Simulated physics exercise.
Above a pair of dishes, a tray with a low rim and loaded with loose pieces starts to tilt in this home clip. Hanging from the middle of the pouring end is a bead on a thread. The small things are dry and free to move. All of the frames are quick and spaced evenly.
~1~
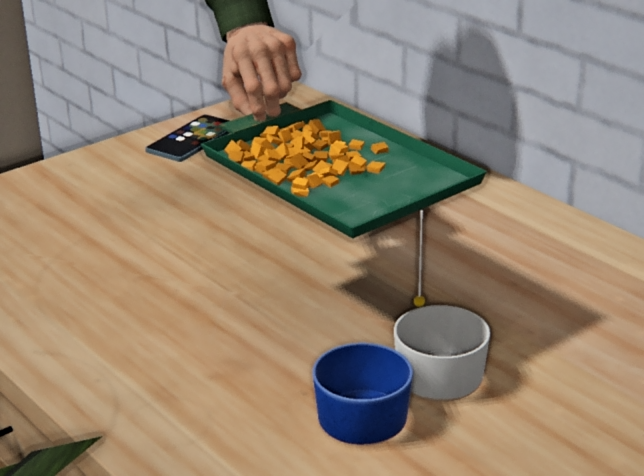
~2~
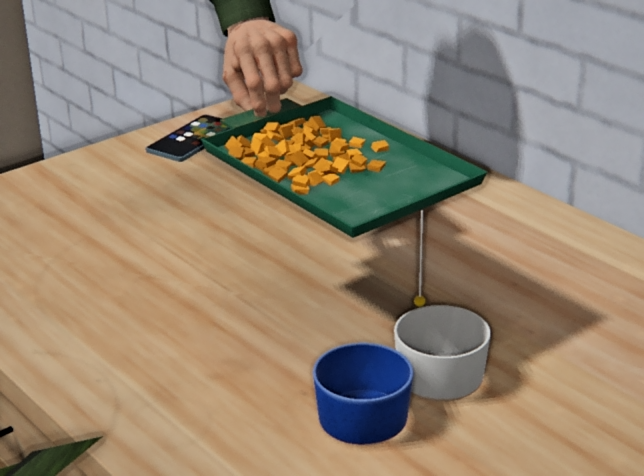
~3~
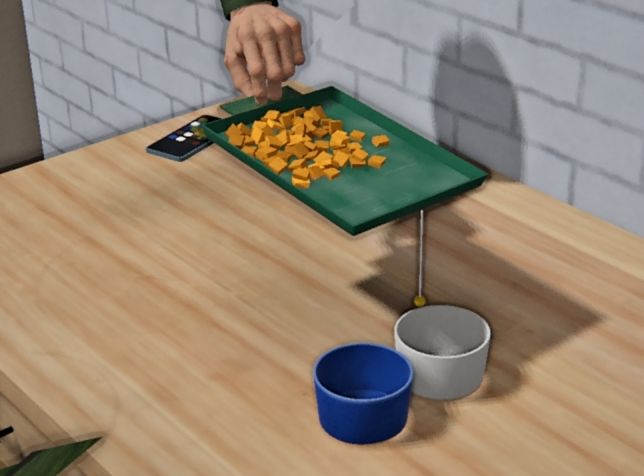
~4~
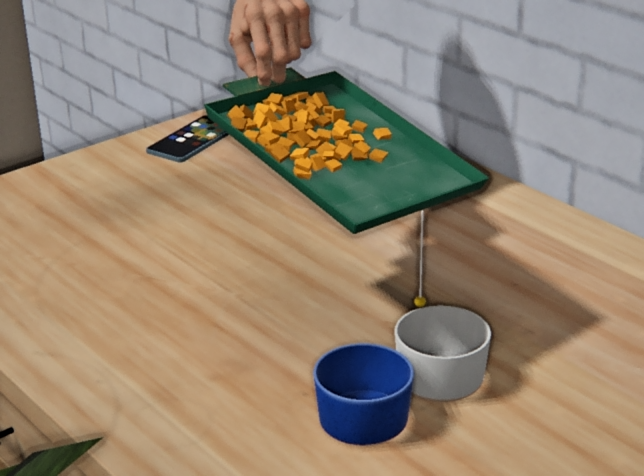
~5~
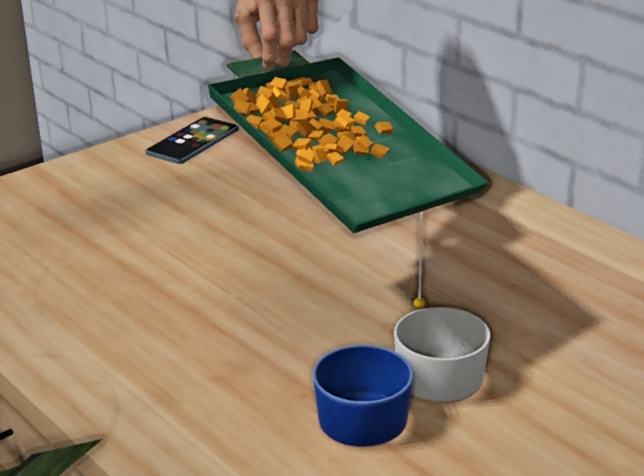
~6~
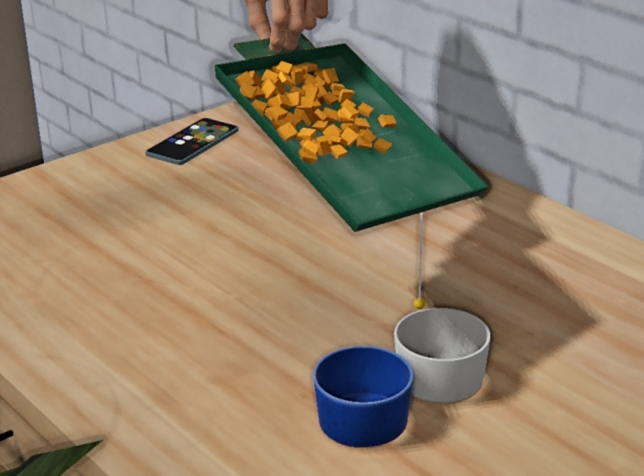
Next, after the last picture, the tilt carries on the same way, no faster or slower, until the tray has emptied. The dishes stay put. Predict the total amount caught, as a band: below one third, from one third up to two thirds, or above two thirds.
Below one third.
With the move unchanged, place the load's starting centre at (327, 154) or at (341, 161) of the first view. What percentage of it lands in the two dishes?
That would be 20 per cent, and then 30 per cent.
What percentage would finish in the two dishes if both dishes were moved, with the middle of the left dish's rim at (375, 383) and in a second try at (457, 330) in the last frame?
Close to 20 in a hundred, then close to 60 in a hundred.
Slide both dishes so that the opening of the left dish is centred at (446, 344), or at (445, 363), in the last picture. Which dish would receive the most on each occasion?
Outcome A - the right-side one; outcome B - the right-side one.
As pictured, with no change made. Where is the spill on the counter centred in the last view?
Approximate centre, last frame: (543, 367).
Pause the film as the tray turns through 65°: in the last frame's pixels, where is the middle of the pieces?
Somewhere about (449, 184).
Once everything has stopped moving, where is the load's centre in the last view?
At about (512, 361), give or take.
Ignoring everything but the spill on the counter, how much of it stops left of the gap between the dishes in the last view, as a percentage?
Roughly 0 percent.
Just after the last frame, tray tipped steeply; the larger part on the tray; about a tenth in the air.
A moment on, tray tipped past a quarter turn; about a tenth on the tray; about a tenth in the right dish; roughly two thirds outside both; about a tenth in the air.
Further on, tray tipped past a quarter turn; roughly a quarter in the right dish; the larger part outside both.
When it is over, tray tipped past a quarter turn; not one in the left dish; roughly a quarter in the right dish; the larger part outside both.
